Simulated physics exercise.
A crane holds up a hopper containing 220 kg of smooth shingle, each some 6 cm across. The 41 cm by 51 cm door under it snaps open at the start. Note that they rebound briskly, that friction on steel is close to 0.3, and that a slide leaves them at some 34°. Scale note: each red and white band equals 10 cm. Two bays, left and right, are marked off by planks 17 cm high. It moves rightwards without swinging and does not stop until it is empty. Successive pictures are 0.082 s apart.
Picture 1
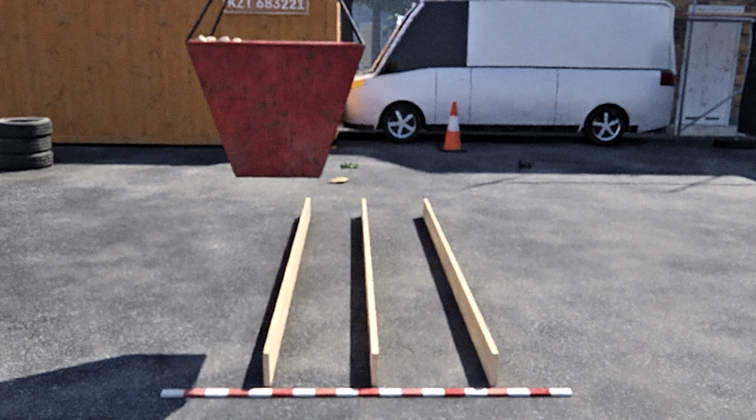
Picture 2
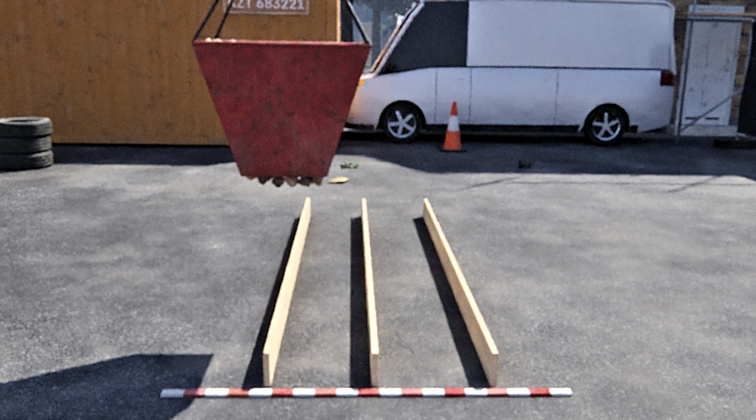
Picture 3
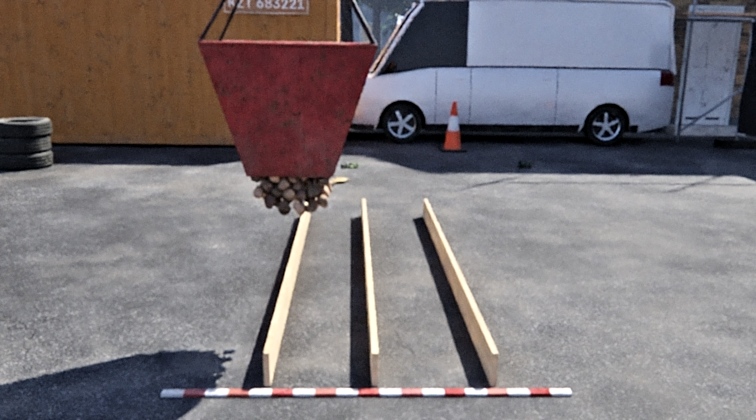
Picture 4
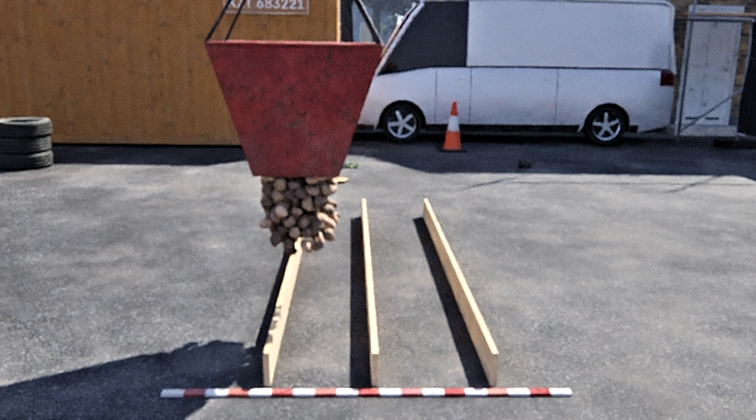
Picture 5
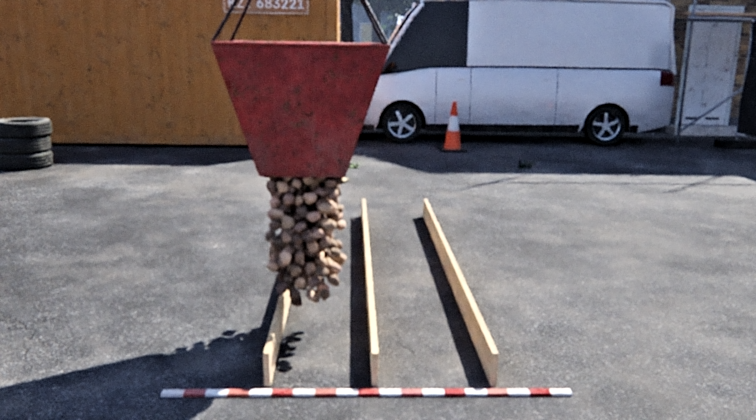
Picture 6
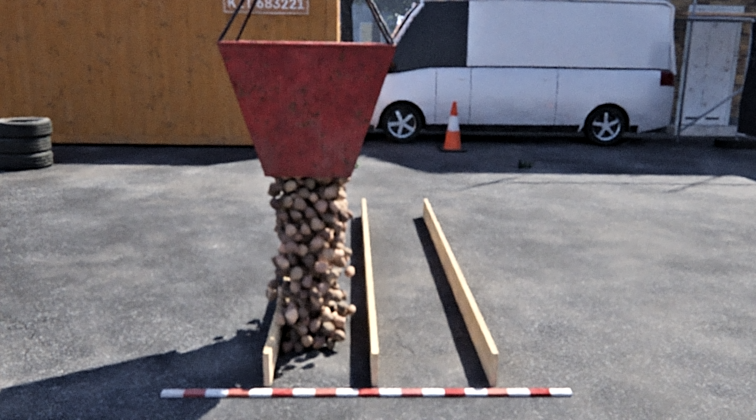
The clip opens on a red hopper hanging above three wooden boards on a paved yard, with a white van and an orange cone behind. The hopper drifts slowly right as rounded brown stones emerge from its underside, then pour down in a lengthening, thickening column over the left side of the boards.
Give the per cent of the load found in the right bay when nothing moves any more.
I would say 11 percent.
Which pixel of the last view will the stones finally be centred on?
Their centre ends up around (331, 321).
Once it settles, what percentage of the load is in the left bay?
Some 85 per cent of the load.
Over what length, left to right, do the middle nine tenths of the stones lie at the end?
Spread, left to right, approx 90 cm.
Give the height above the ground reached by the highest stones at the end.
28 cm.
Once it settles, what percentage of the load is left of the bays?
I'd put it at roughly 5 in a hundred.
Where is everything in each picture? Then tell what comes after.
The outlet is at (278, 166); nothing has dropped yet, in the first picture.
The outlet is at (284, 167); 5 % is out, in the second picture.
The outlet is at (290, 167); 16 % is out, the lowest stones still above the boards at (295, 202), 76 cm up, in the third picture.
The outlet is at (296, 167); 31 % is out, the lowest stones still above the boards at (300, 241), 55 cm up, in the fourth picture.
The outlet is at (302, 167); 48 % is out, the lowest stones still above the boards at (306, 290), 27 cm up, in the fifth picture.
The outlet is at (308, 167); 66 % is out, the lowest stones still above the boards at (296, 296), 20 cm up, in the sixth picture.
Then, 0.3 s after the last picture, 0 % in the hopper, 2 % falling or lying left of the bays, 96 % falling or lying in the left bay, 2 % falling or lying in the right bay; the stones farthest right are at (396, 298).
Then, 0.7 s after the last picture, 0 % in the hopper, 5 % falling or lying left of the bays, 85 % falling or lying in the left bay, 11 % falling or lying in the right bay; the stones farthest right are at (459, 318).
Then, 1.3 s after the last picture, 0 % in the hopper, 5 % falling or lying left of the bays, 84 % falling or lying in the left bay, 11 % falling or lying in the right bay; the stones farthest right are at (462, 323).
Then, 2.2 s after the last picture, 0 % in the hopper, 5 % falling or lying left of the bays, 84 % falling or lying in the left bay, 11 % falling or lying in the right bay; the stones farthest right are at (462, 323).
Then, 4.1 s after the last picture, 0 % in the hopper, 5 % left of the bays, 84 % in the left bay, 11 % in the right bay; the stones farthest right are at (462, 323).
